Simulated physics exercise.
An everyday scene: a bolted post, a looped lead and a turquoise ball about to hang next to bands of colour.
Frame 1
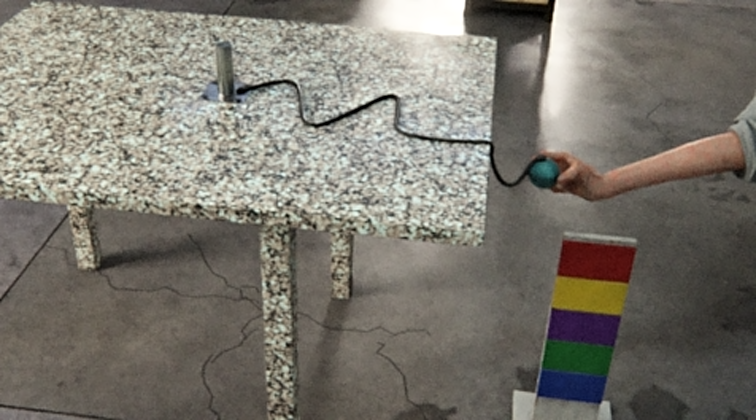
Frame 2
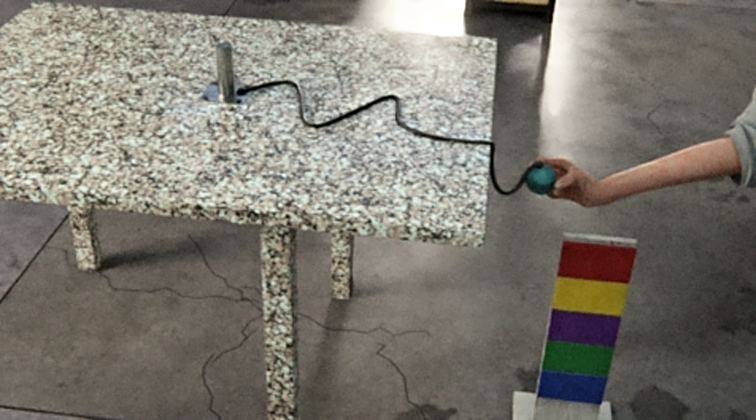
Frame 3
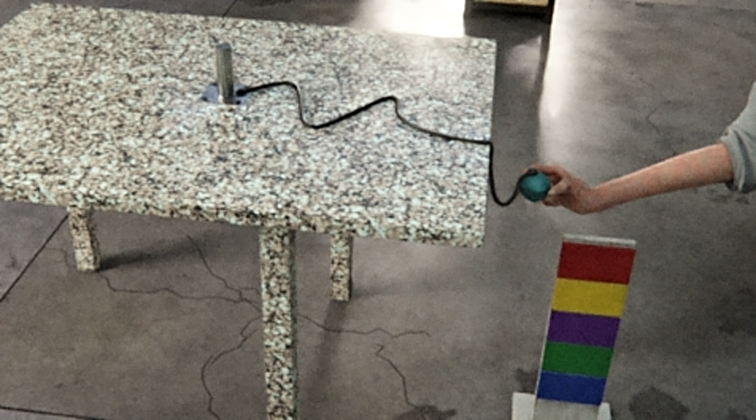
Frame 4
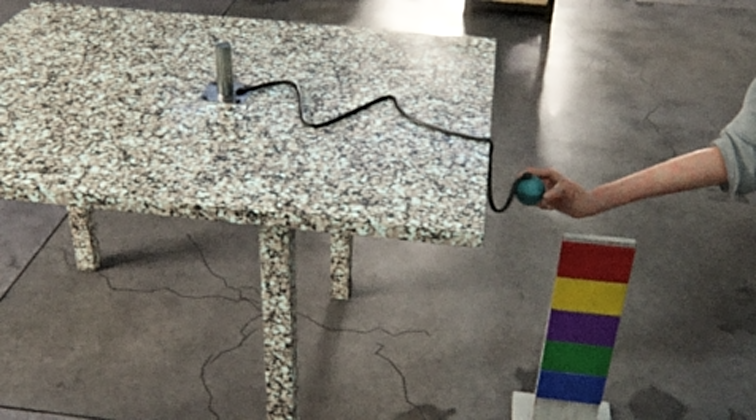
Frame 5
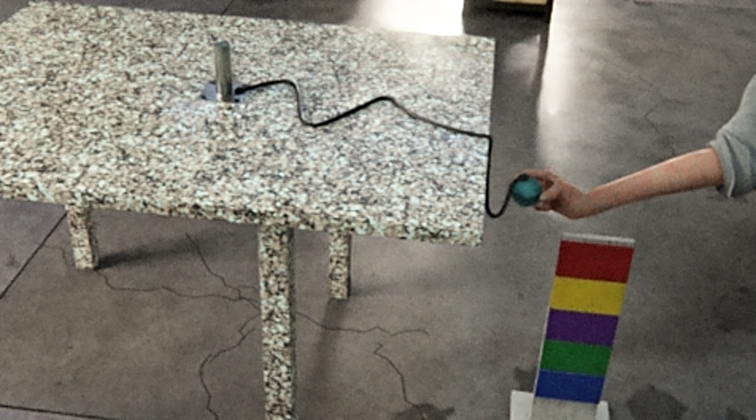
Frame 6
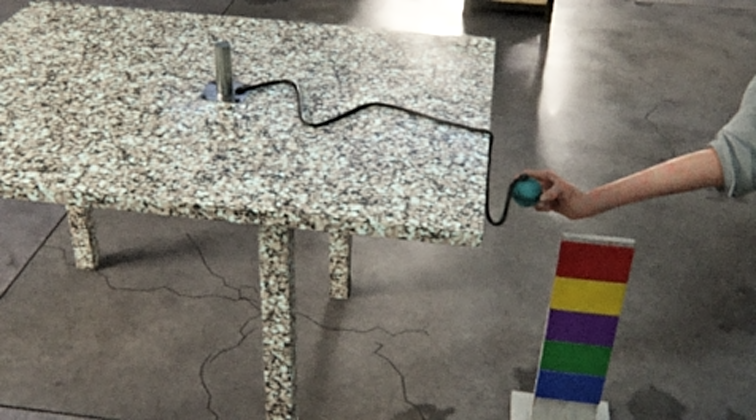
The clip shows a hand holding a turquoise ball tied to a dark cord that runs across a speckled table from a metal post; the hand moves slightly left and down above a striped colored board, and the cord shifts.
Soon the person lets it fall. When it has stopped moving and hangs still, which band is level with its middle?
Blue.
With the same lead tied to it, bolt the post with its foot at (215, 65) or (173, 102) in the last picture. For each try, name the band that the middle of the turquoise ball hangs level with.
Result 1: Green. Result 2: Green.
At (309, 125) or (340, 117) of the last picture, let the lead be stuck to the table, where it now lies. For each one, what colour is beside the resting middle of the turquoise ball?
Each in turn comes out as purple, purple.
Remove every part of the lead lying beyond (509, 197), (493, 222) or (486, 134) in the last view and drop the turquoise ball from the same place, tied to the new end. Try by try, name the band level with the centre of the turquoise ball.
In turn it lines up with green, purple and red.
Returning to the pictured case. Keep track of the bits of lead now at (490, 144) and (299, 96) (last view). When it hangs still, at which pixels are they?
At (479, 228) for the first, at (328, 105) for the second.
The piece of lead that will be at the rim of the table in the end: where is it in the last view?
(389, 106), approximately.
Soon after, ball near (495, 361); level with blue.
After that, ball near (438, 347); level with blue.
And then, ball near (481, 365); level with blue.
In the end, ball near (456, 360); level with blue. Its middle rests at the blue band.
